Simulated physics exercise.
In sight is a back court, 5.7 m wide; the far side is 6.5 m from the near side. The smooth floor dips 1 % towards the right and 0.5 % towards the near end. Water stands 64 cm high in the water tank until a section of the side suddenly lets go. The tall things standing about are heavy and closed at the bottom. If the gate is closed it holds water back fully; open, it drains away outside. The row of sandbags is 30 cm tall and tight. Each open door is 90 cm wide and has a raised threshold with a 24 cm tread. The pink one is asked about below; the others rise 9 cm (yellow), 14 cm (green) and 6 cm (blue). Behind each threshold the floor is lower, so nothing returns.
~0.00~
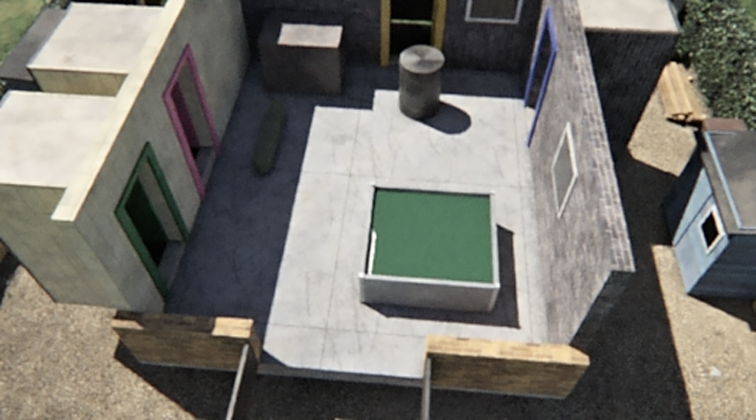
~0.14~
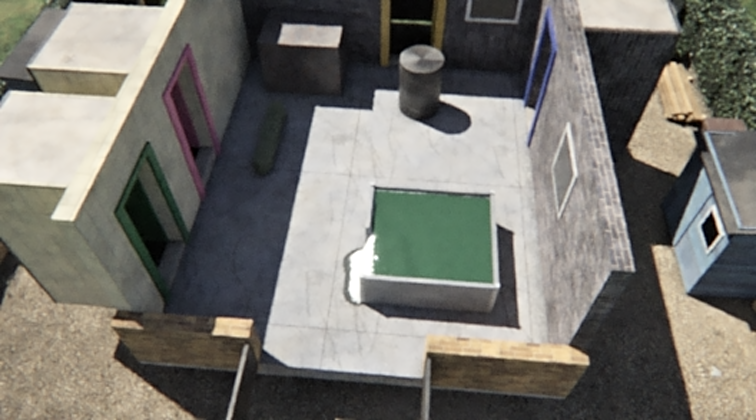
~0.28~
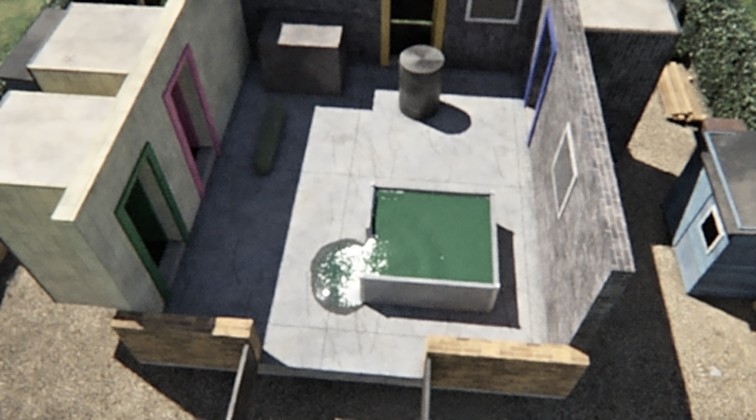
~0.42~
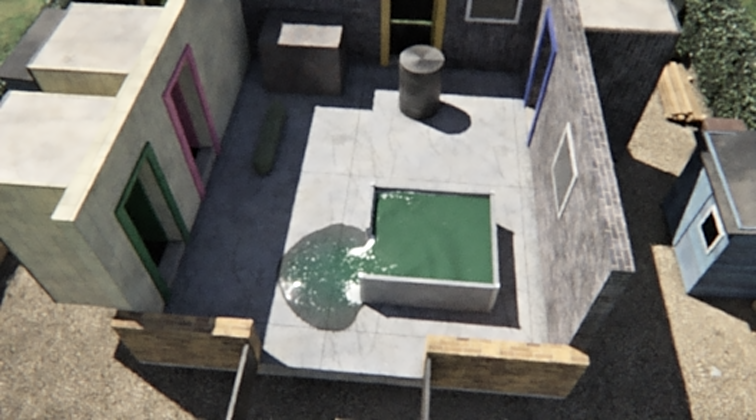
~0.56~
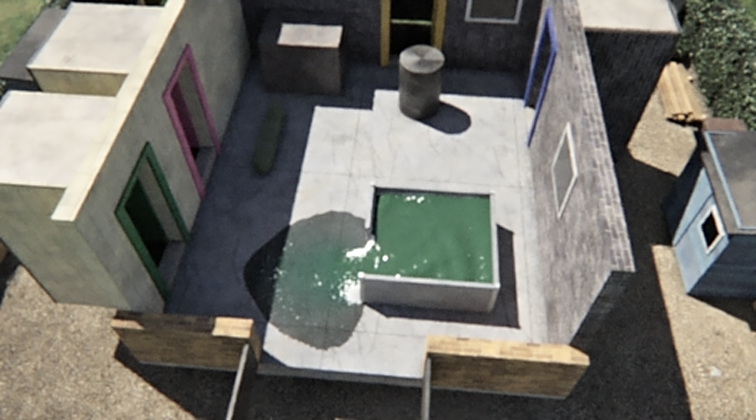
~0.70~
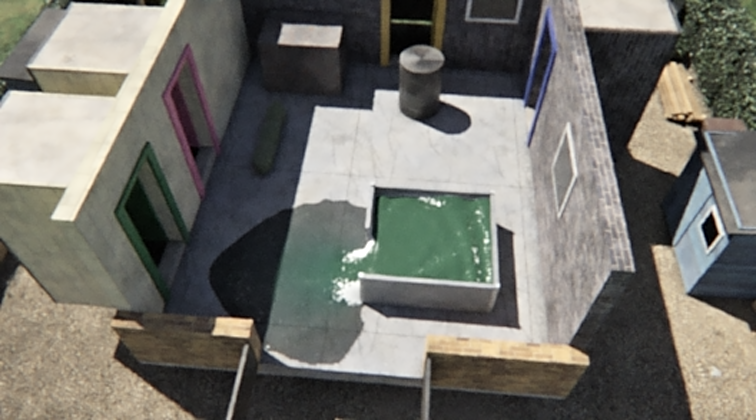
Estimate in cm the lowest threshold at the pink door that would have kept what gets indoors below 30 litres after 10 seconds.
It would have to be roughly 7 cm high.
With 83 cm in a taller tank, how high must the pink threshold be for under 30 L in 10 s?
Some 10.0 cm.
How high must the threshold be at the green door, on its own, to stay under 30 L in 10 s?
About 18 cm at green.
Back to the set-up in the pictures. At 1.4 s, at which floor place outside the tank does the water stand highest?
Near (155, 338).
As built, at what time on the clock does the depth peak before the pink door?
At about 2.4 s.
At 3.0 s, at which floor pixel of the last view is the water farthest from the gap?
At about (242, 84).
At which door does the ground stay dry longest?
Last comes the blue one.
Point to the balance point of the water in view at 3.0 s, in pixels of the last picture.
Around (331, 251).
After 1.4 s water covers 25 % of the floor, deepest (42 cm) near (155, 338); it has not reached the pink door.
After 3.0 s water covers 30 % of the floor, deepest (21 cm) near (155, 338); 12 cm at the pink door, 0 litres in over its 24 cm threshold.
After 10.0 s water covers 80 % of the floor, deepest (10 cm) near (209, 211); 9 cm at the pink door, 0 litres in over its 24 cm threshold.
At the pink door as built, the water arrived by 1.7 s and peaked near 13 cm at 2.4 s.
Run again over the same 10 s with other heights there, 44 litres in over 6 cm, 20 litres over 8 cm. The limit of 30 litres is kept from about 7 cm up.
